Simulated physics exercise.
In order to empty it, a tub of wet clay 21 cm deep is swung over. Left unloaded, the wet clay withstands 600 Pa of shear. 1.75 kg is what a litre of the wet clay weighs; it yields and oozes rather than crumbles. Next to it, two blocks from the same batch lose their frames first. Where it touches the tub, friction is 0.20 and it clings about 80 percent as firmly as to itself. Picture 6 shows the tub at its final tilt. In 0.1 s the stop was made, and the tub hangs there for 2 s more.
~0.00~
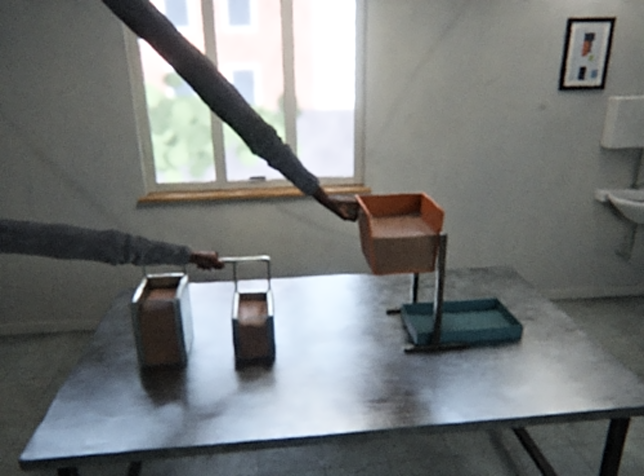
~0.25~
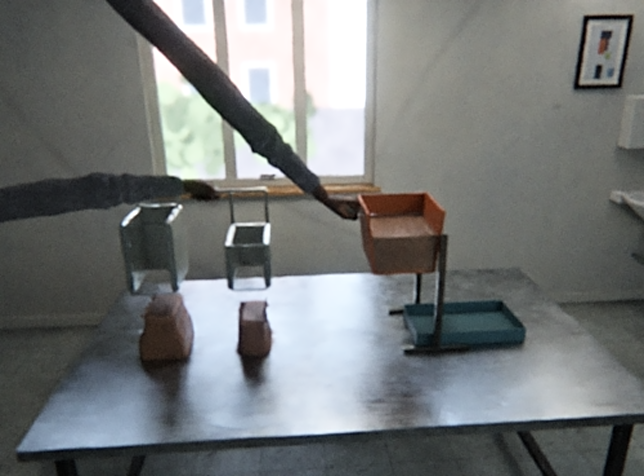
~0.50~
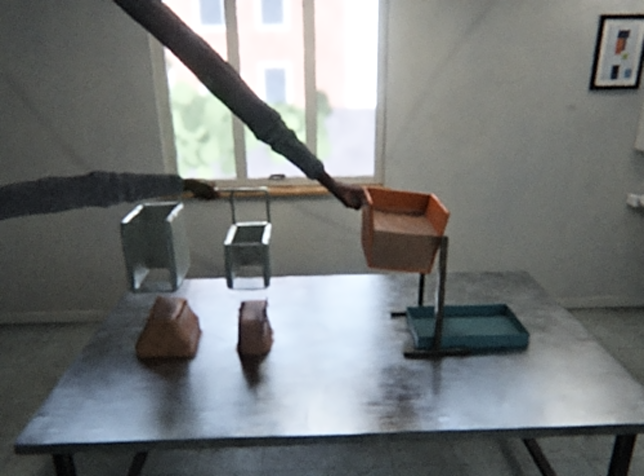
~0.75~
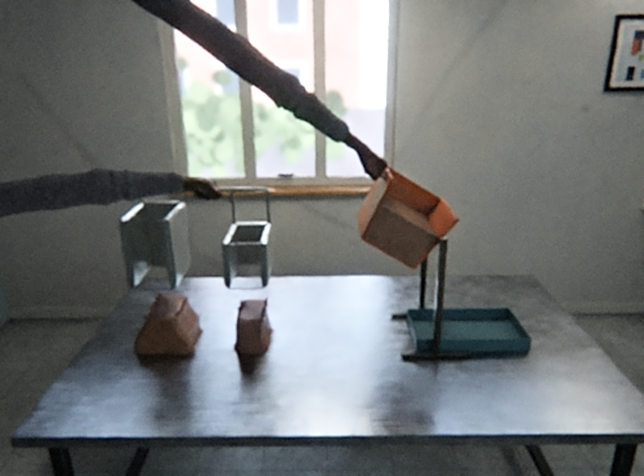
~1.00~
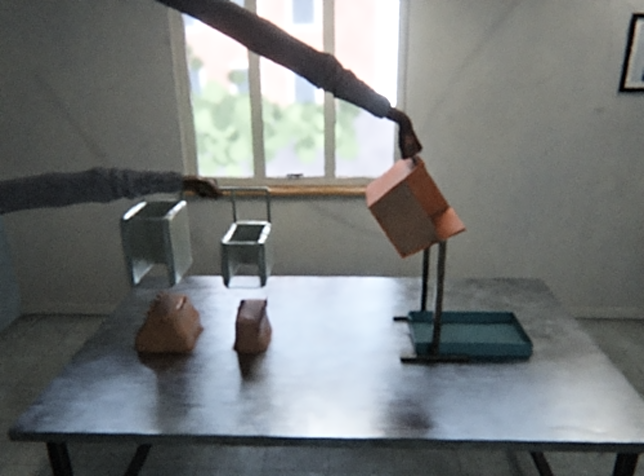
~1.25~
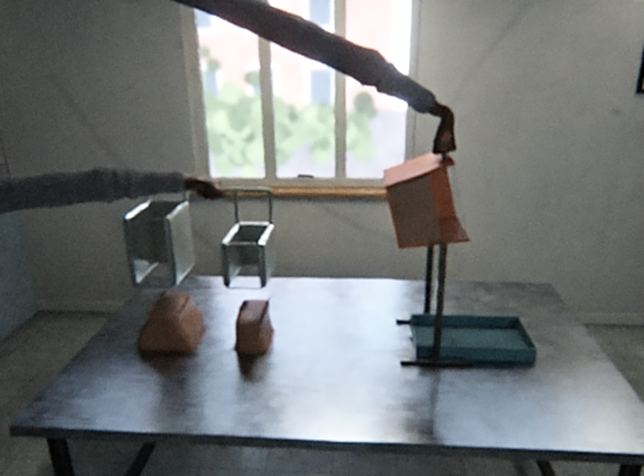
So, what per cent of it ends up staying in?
Expect roughly 100 %.
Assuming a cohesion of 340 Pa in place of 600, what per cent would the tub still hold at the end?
It would come to about 95 %.
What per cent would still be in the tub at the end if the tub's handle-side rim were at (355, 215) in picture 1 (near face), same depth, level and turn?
Some 100 percent would still be in the tub at the end.
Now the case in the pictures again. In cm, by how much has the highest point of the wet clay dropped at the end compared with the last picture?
2 cm or so.
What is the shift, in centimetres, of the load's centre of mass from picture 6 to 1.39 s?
It has gone close to 0 cm.
After 1.39 s, the tub is at 76 degrees and holds 100 %.
After 1.56 s, the tub is at 76 degrees and holds 100 %.
After 1.73 s, the tub is at 76 degrees and holds 100 %.
After 1.90 s, the tub is at 76 degrees and holds 100 %.
After 3.25 s, the tub is at 76 degrees and holds 100 %.
